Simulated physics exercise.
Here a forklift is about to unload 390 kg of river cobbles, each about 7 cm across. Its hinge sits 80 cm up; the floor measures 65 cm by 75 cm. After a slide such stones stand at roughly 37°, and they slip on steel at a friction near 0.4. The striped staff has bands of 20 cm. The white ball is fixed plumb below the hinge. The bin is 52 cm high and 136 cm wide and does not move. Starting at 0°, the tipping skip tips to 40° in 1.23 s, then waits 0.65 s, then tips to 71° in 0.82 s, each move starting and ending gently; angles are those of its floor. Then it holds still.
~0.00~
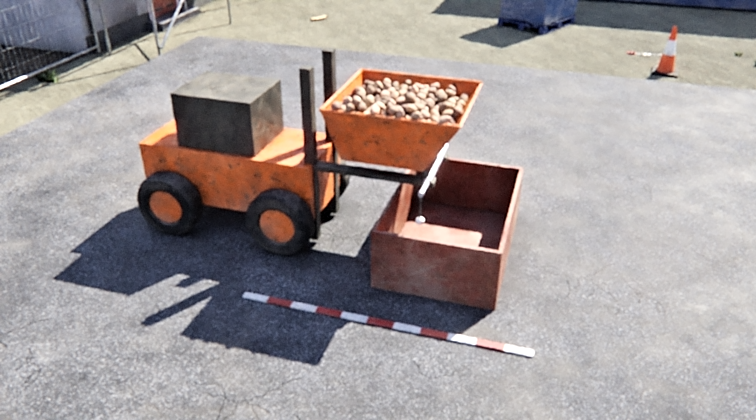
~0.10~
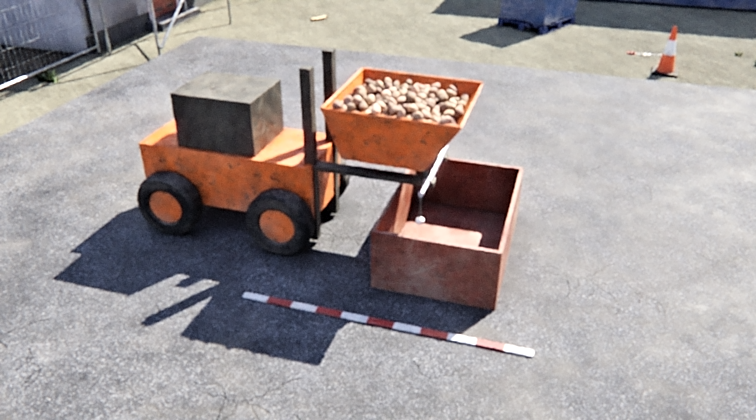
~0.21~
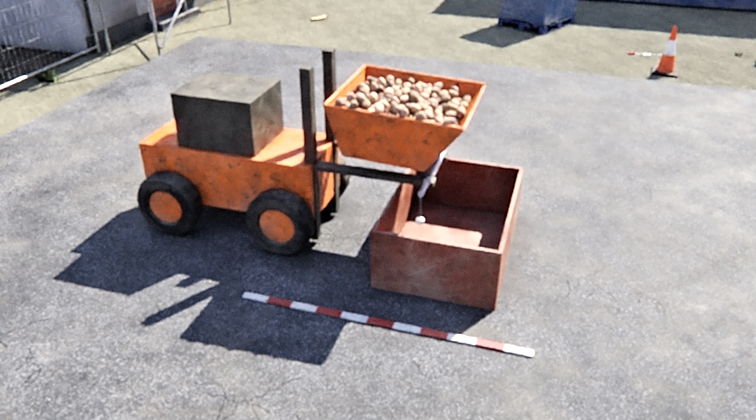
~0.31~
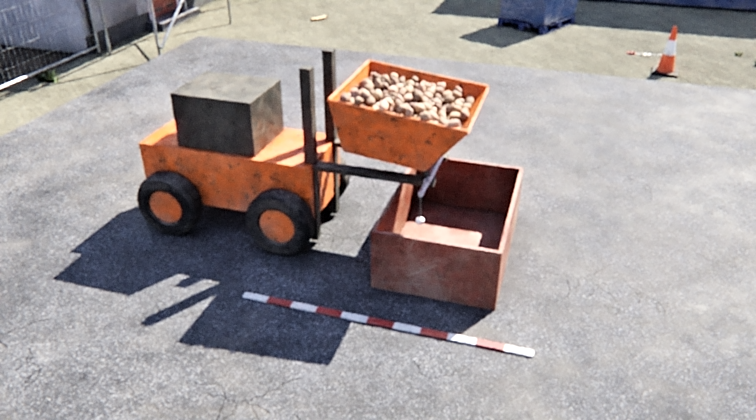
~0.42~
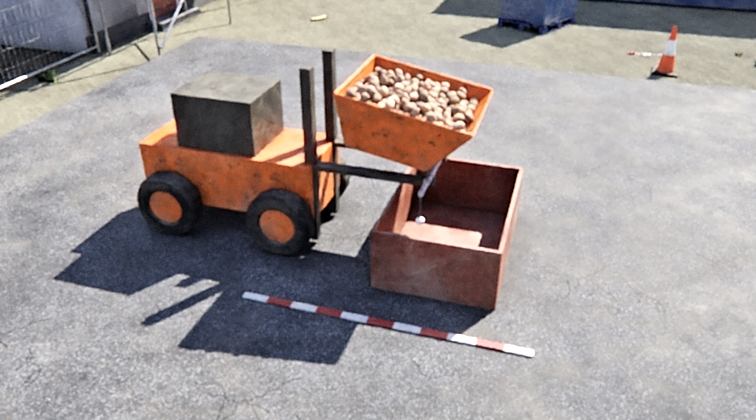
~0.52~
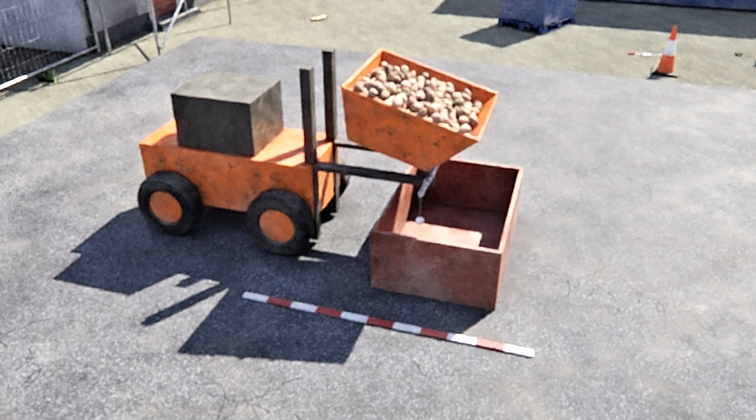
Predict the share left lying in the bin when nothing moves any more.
About 0 per cent.
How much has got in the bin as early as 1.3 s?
Some 0 per cent.
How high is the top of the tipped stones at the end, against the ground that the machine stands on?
About 52 cm above it.
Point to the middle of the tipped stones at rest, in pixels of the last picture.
Near (549, 259).
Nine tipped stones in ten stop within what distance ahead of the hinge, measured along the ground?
About 150 cm.
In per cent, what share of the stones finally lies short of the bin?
Some 0 per cent of the load.
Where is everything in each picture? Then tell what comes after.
The tipping skip is at 0°, its lip at (460, 127); the top of the load is at (386, 91), in the first frame.
Lip at (461, 128), floor tilted 1°, highest stones at (387, 90); the stones move at 0.1 m/s on average, in the second frame.
Lip at (464, 130), floor tilted 3°, highest stones at (383, 88); the stones move at 0.2 m/s on average, in the third frame.
The tipping skip is at 6°, its lip at (468, 133); the top of the load is at (383, 84); the stones move at 0.3 m/s on average, in the fourth frame.
Lip at (473, 136), floor tilted 11°, highest stones at (388, 81); the stones move at 0.4 m/s on average, in the fifth frame.
Lip at (478, 141), floor tilted 15°, highest stones at (387, 76); the stones move at 0.4 m/s on average, in the sixth frame.
After 0.9 s the floor is at 34°; 100 % in the tipping skip; the foremost stones are at (485, 140).
After 1.3 s the floor is at 40°; 100 % in the tipping skip; the foremost stones are at (498, 142).
After 3.2 s the floor is at 71°; 56 % in the tipping skip, 1 % in the bin, 43 % beside or beyond the bin; the foremost stones are at (621, 293).
After 5.6 s the floor is at 71°; 0 % in the tipping skip, 1 % in the bin, 99 % beside or beyond the bin; the foremost stones are at (732, 259).
